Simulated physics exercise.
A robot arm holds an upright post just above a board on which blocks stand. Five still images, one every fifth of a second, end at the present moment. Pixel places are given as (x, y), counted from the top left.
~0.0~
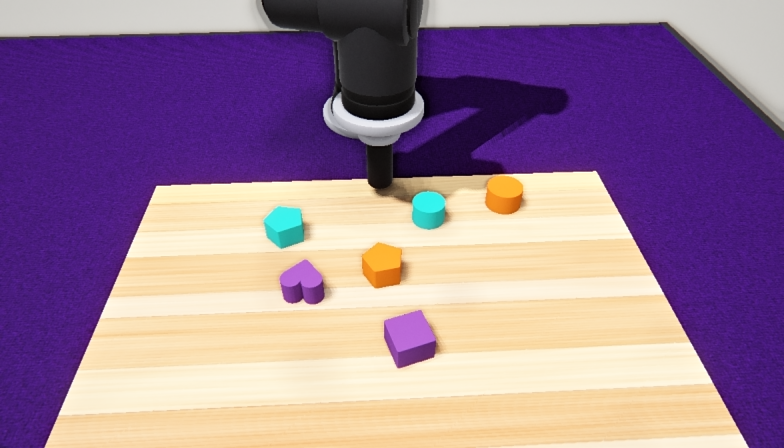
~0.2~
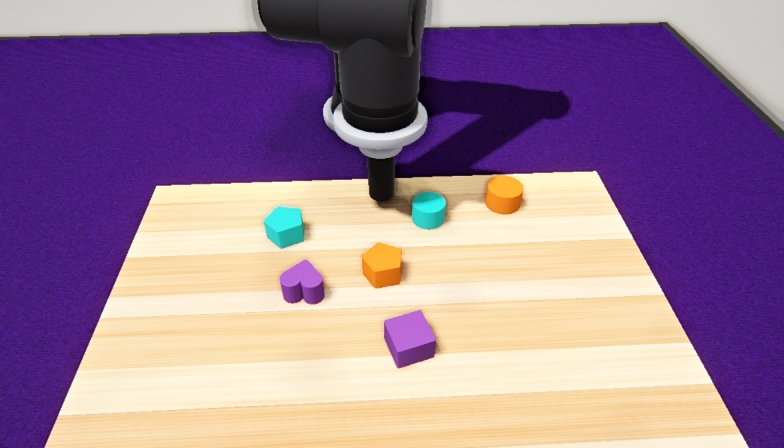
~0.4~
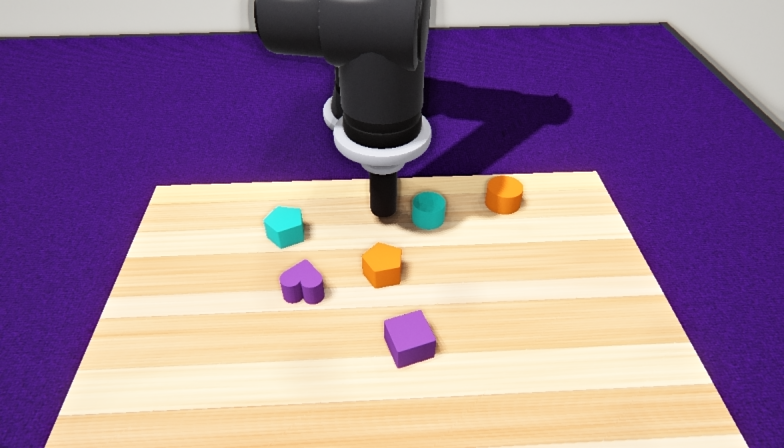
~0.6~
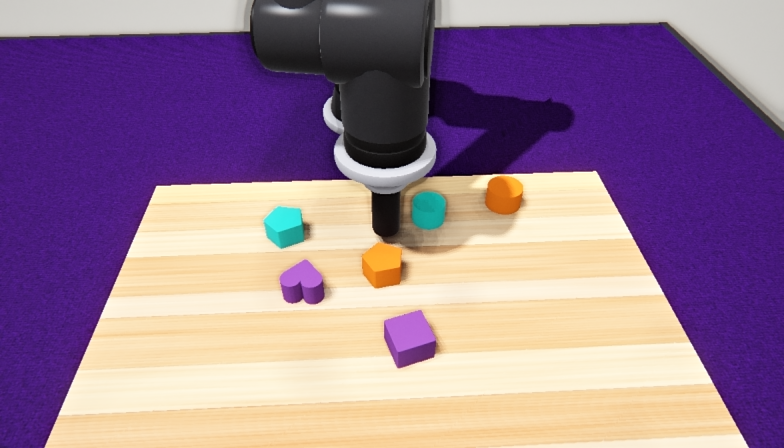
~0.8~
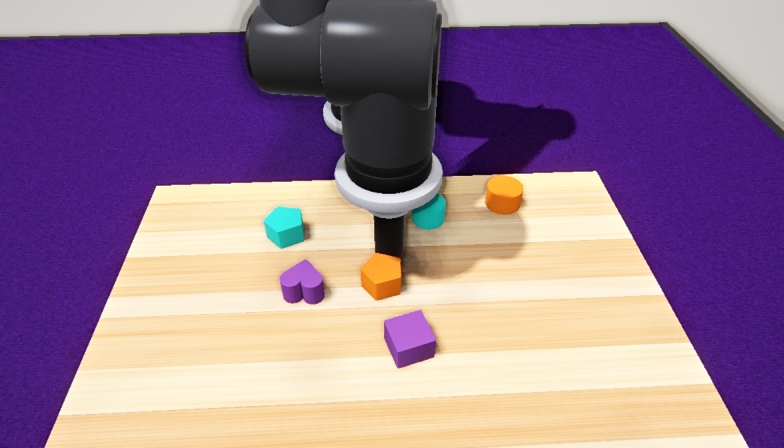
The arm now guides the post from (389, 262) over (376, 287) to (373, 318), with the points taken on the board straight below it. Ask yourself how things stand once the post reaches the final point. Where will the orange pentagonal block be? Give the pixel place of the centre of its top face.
The middle of its upper face should be somewhere near (372, 330).
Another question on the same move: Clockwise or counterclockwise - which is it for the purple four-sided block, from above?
The block spins anticlockwise.
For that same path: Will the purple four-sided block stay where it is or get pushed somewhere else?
Moved.
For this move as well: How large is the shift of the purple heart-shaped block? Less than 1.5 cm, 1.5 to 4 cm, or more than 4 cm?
Goes under 1.5 cm.
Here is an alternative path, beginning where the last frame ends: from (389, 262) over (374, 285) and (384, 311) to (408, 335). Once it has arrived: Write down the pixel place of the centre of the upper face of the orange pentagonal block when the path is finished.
In the picture, it is at (377, 335).
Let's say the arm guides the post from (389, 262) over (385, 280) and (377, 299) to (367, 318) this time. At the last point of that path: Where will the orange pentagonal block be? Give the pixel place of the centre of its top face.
It ends at (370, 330).
The first path, step by step. Halfway along, post (376, 279); orange pentagonal block (376, 297), turned 20° anticlockwise.
At the end, post (373, 309); purple heart-shaped block not moved; orange pentagonal block (372, 330), turned 20° anticlockwise; purple four-sided block (415, 341), turned 45° anticlockwise.
